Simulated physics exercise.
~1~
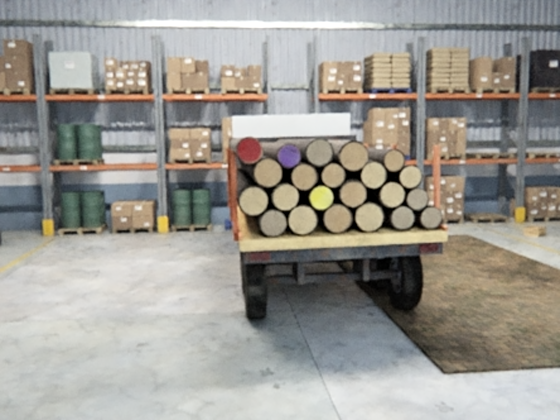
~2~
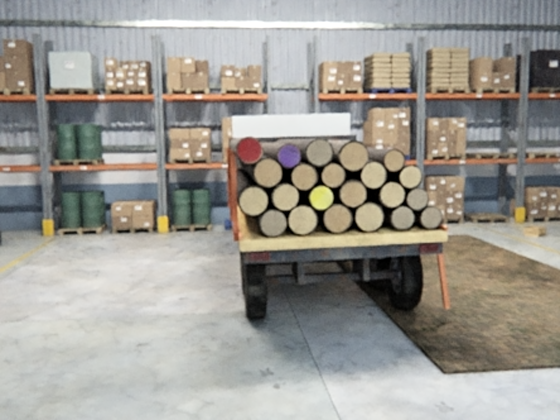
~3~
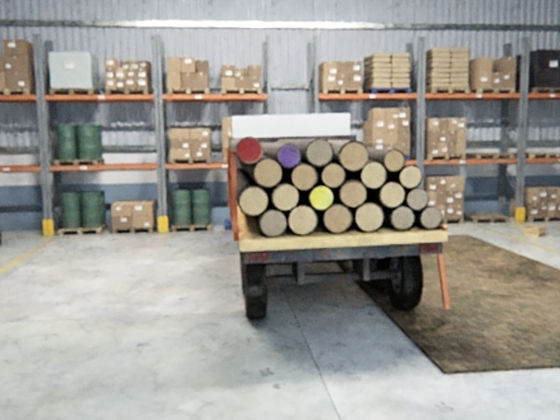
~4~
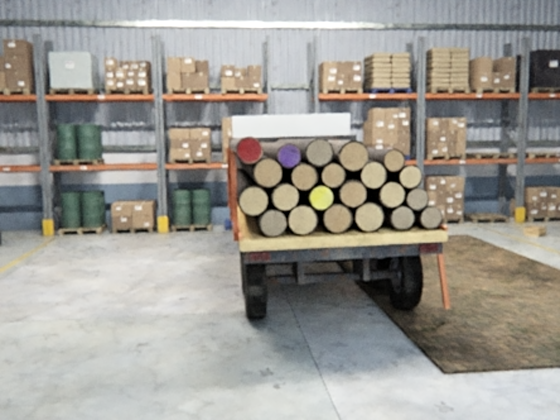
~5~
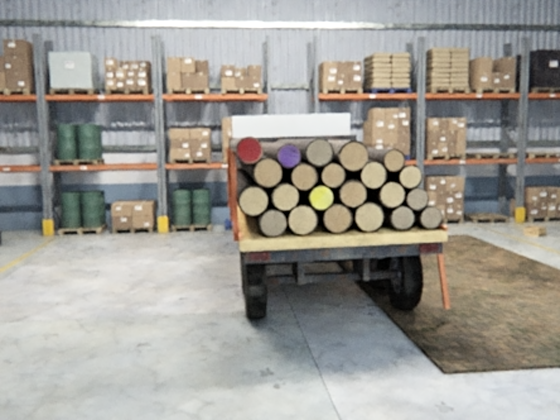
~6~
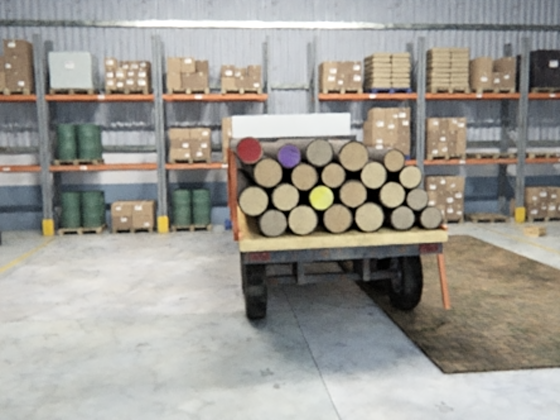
The orange post on the right side of a parked flatbed truck swung down and hung below the deck, but the stacked logs, including the red, purple and yellow ones, stayed put, and none had fallen to the warehouse floor by the end.
